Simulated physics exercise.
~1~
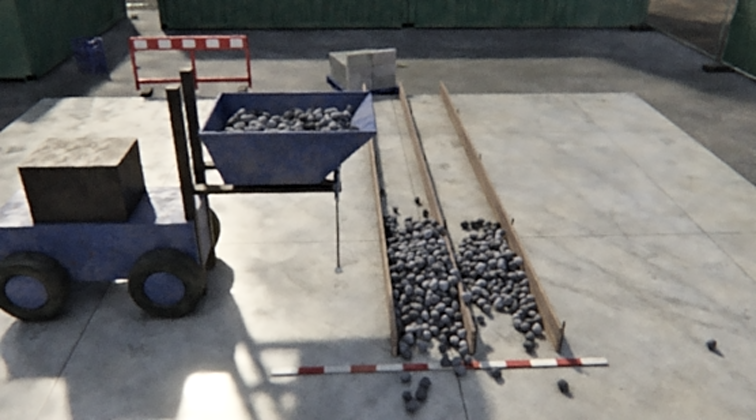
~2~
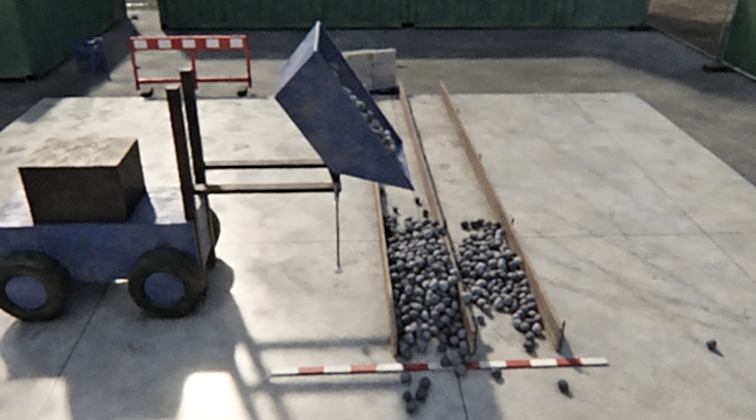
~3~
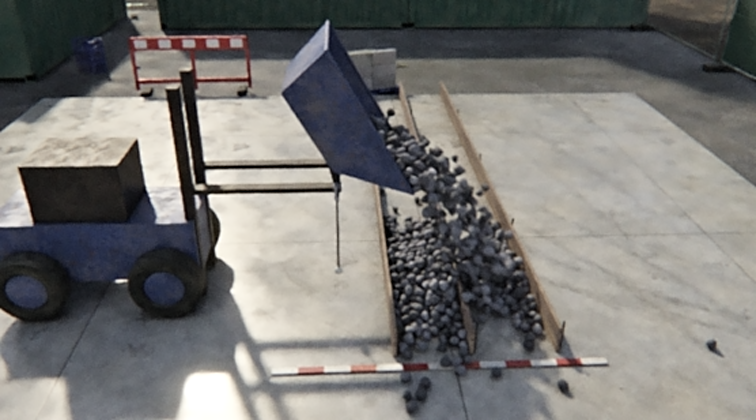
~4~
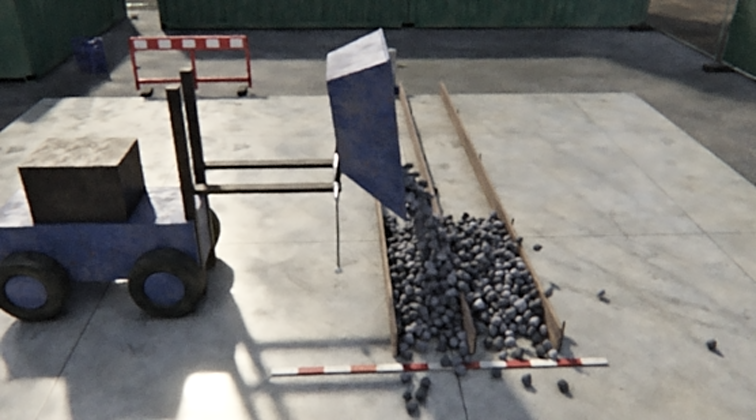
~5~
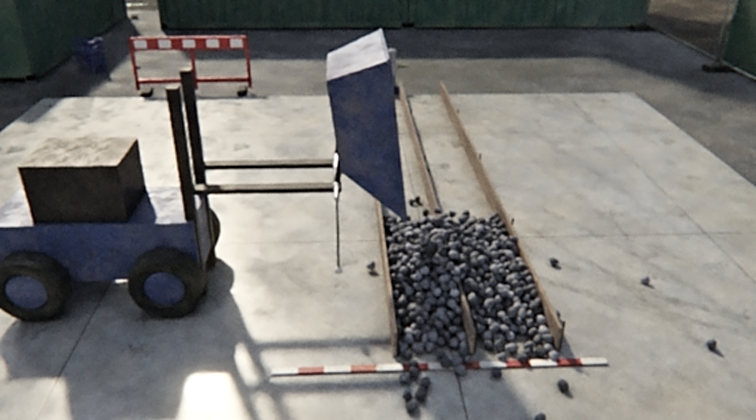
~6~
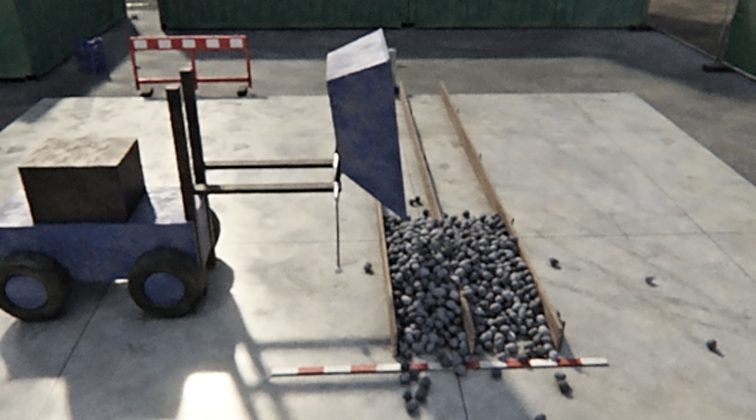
On a concrete yard, a blue skip on a wheeled loader tipping in two stages, emptying dark stones across two plank-edged bays.
